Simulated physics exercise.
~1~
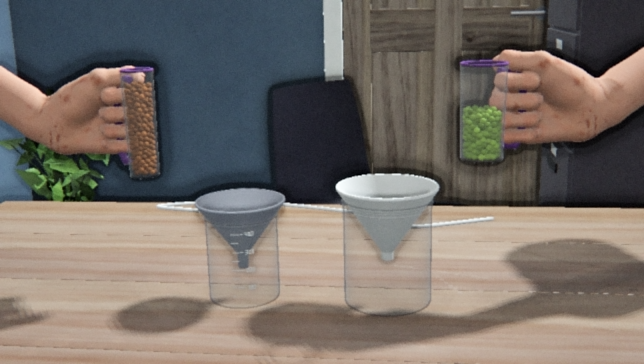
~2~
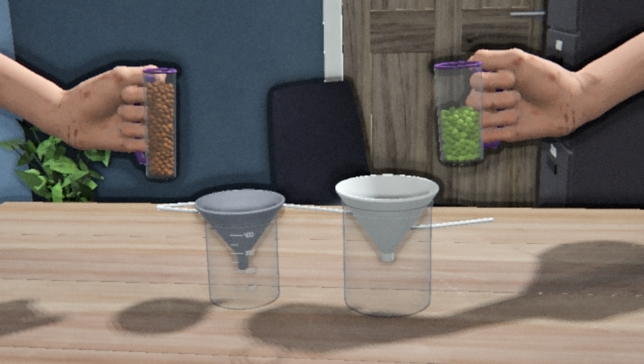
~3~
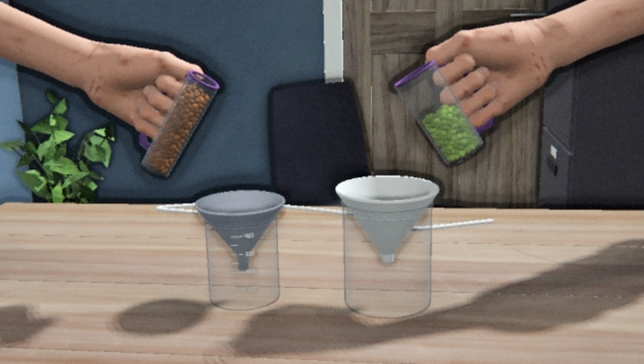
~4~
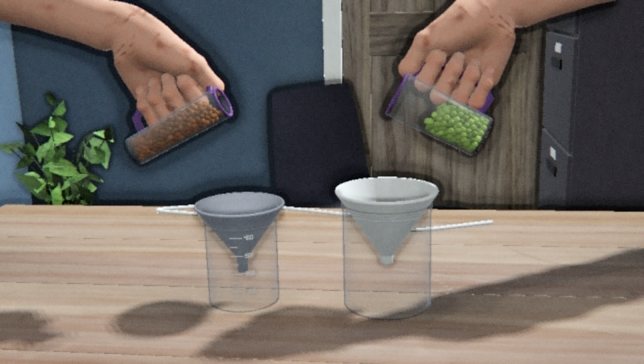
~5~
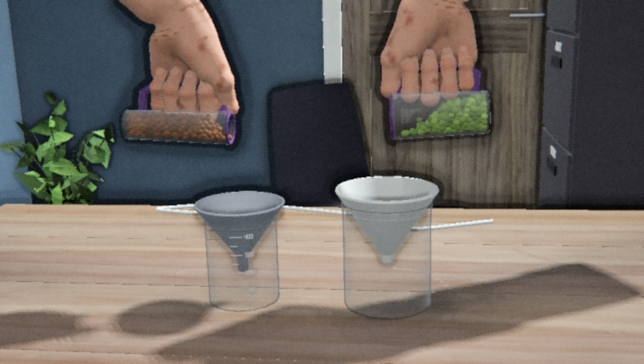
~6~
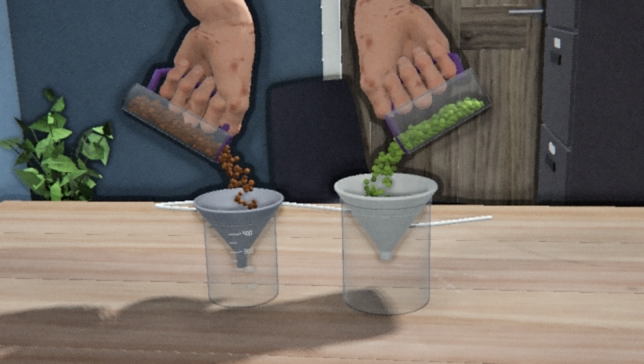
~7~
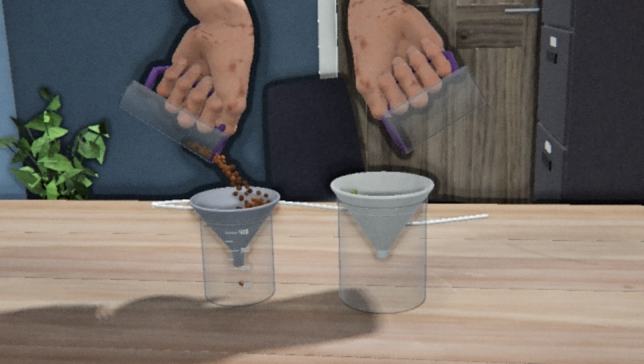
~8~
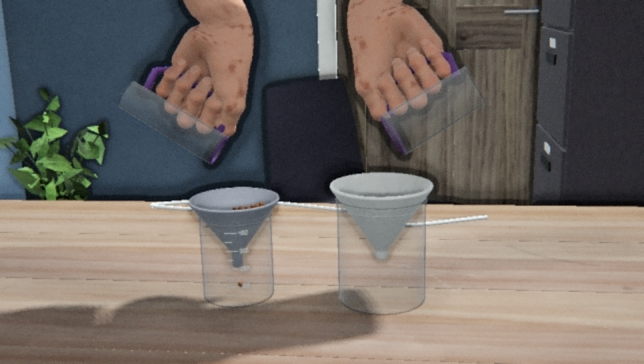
Two hands tip brown and green pieces into funnels, where nearly all of them stay.
